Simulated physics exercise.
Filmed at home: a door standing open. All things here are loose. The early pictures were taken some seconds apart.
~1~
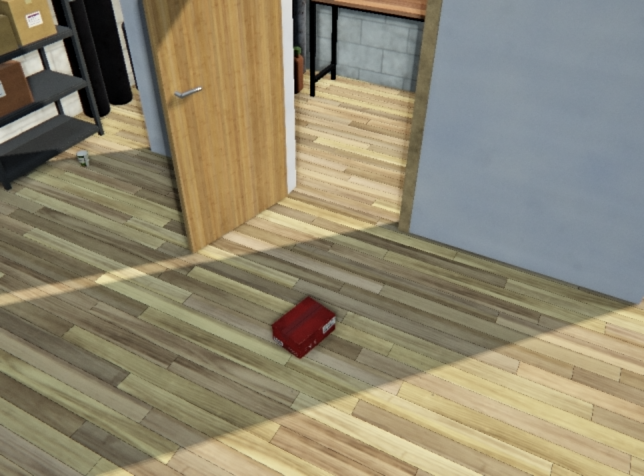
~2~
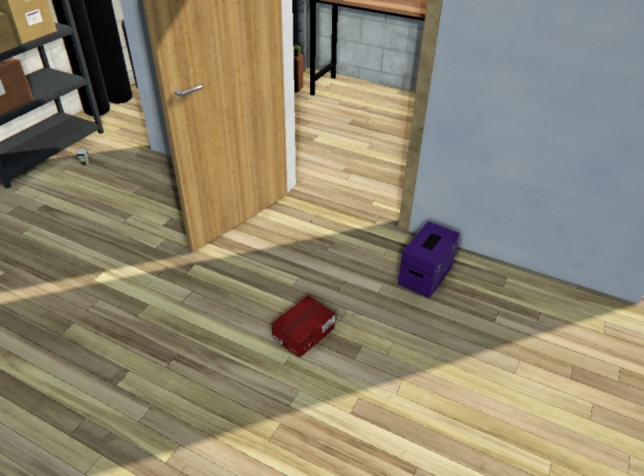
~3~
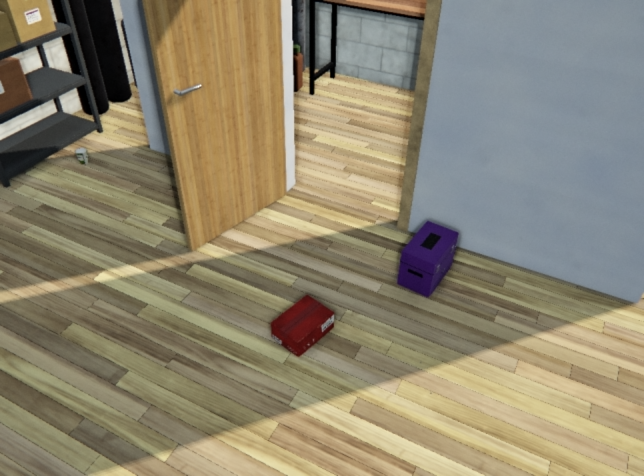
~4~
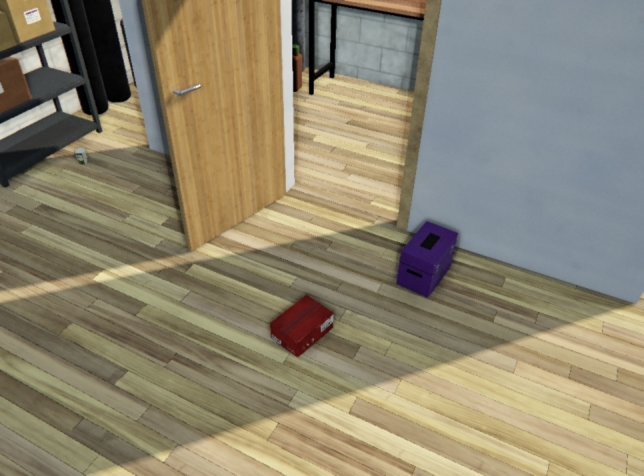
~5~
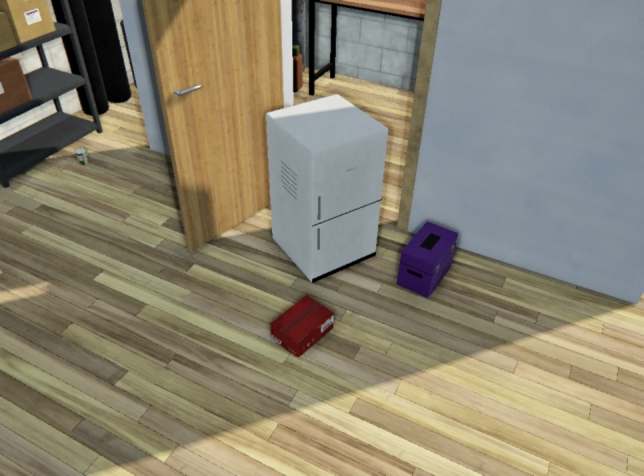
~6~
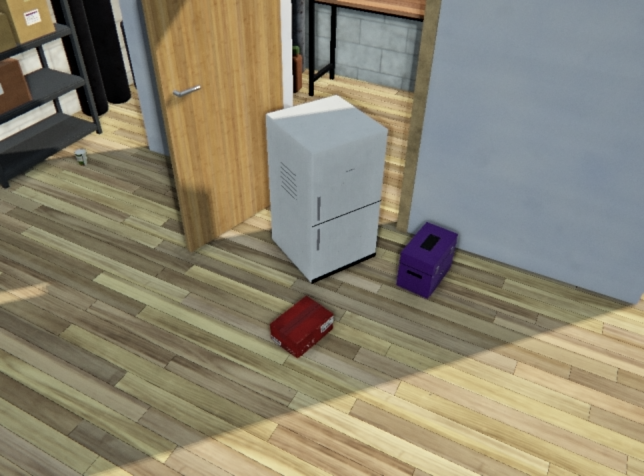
In a room with a wide-open door, a red parcel lay on the wooden floor before a purple toolbox appeared by the wall, then a white fridge appeared in the doorway; nothing else moved.
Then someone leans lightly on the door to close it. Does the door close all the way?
No.
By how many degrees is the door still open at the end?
Some 70° open.
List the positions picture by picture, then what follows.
Door wide open and still, in the first picture.
Door wide open and still; purple toolbox (429, 259); red parcel (304, 326), in the second picture.
Door wide open and still; purple toolbox (428, 258); red parcel (303, 325), in the third picture.
Door wide open and still; purple toolbox (427, 259); red parcel (302, 325), in the fourth picture.
Door wide open and still; purple toolbox (427, 259); red parcel (303, 326), in the fifth picture.
Door wide open and still; white appliance (324, 190); purple toolbox (427, 260), in the sixth picture.
Then, 0.50 s past the last view, open by 93°.
Then, 0.80 s past the last view, open by 79°.
Finally, open by 71°; all 3 still in place. Final places as the last picture's camera would see them, white appliance near (325, 190).
